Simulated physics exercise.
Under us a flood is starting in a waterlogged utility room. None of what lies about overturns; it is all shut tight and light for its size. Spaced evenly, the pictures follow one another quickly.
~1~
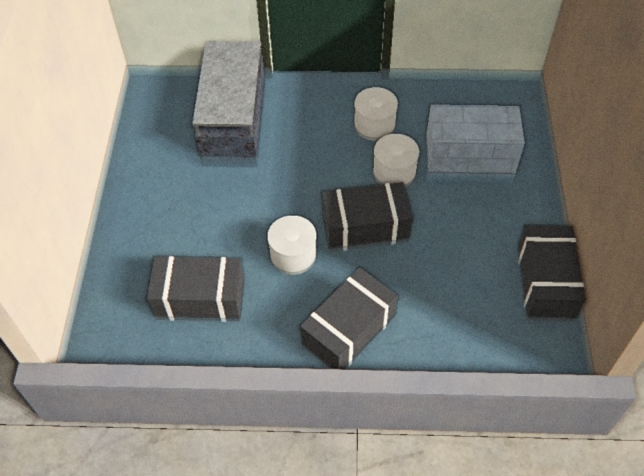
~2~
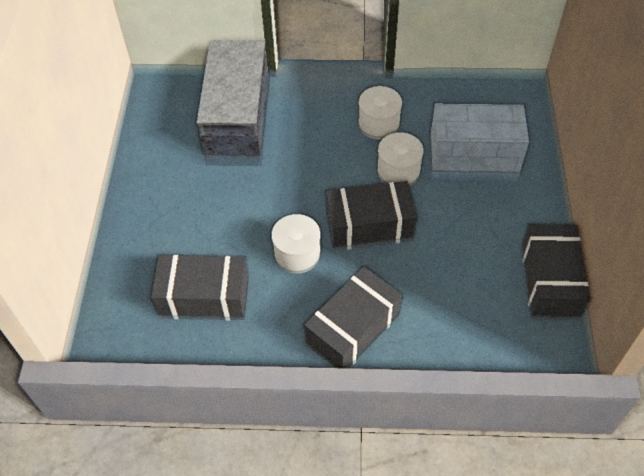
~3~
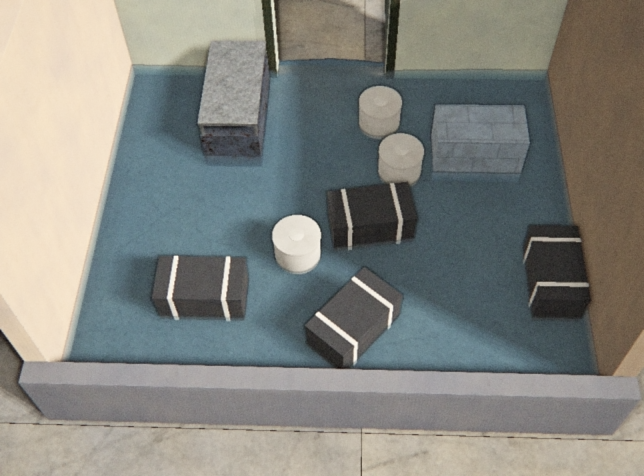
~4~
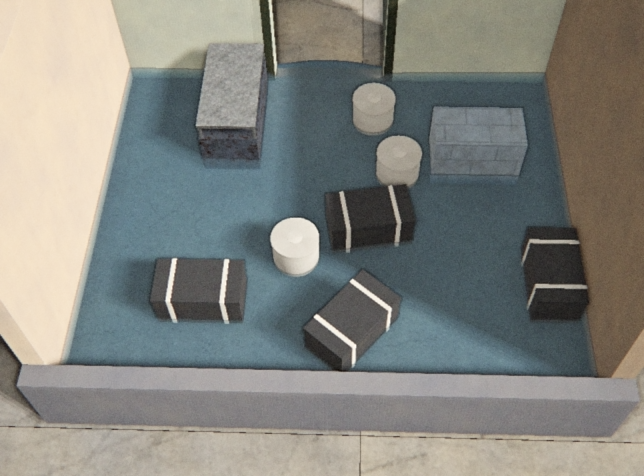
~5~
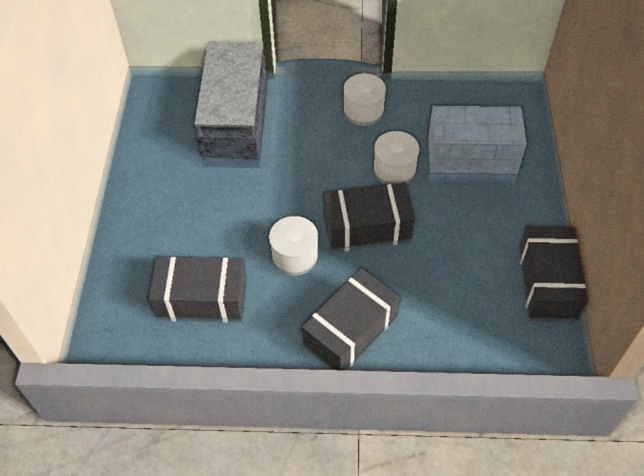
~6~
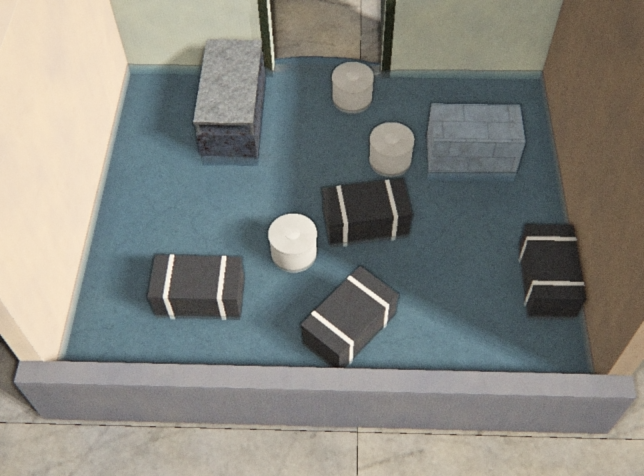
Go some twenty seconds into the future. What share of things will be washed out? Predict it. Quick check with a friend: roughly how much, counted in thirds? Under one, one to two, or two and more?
The fraction that goes is likely to be a third up to two thirds.
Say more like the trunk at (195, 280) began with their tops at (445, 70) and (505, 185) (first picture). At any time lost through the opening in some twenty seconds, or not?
First: Exits; second: Kept.
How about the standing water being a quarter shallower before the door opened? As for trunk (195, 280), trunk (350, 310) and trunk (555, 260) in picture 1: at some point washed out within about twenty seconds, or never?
In turn: Remains, remains, remains.
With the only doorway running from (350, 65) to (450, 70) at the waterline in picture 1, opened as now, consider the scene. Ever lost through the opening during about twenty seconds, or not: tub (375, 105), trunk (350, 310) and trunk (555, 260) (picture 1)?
Lost - retained - retained.
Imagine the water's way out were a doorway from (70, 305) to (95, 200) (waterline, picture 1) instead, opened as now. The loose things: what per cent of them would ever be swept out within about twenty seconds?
My estimate is some 60 percent.
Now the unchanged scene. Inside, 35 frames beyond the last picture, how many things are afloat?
That number is 3.
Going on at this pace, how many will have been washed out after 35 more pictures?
By that point the tally is 4.
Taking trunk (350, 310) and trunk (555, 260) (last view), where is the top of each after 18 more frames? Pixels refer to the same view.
Around (364, 278) for the first and around (546, 230) for the second.
A moment on, 1 of 7 are out; 6 afloat.
Next, 3 of 7 are out; 4 afloat.
Later, 4 of 7 are out; 3 afloat.
In the end, 4 of 7 are out; 3 afloat.
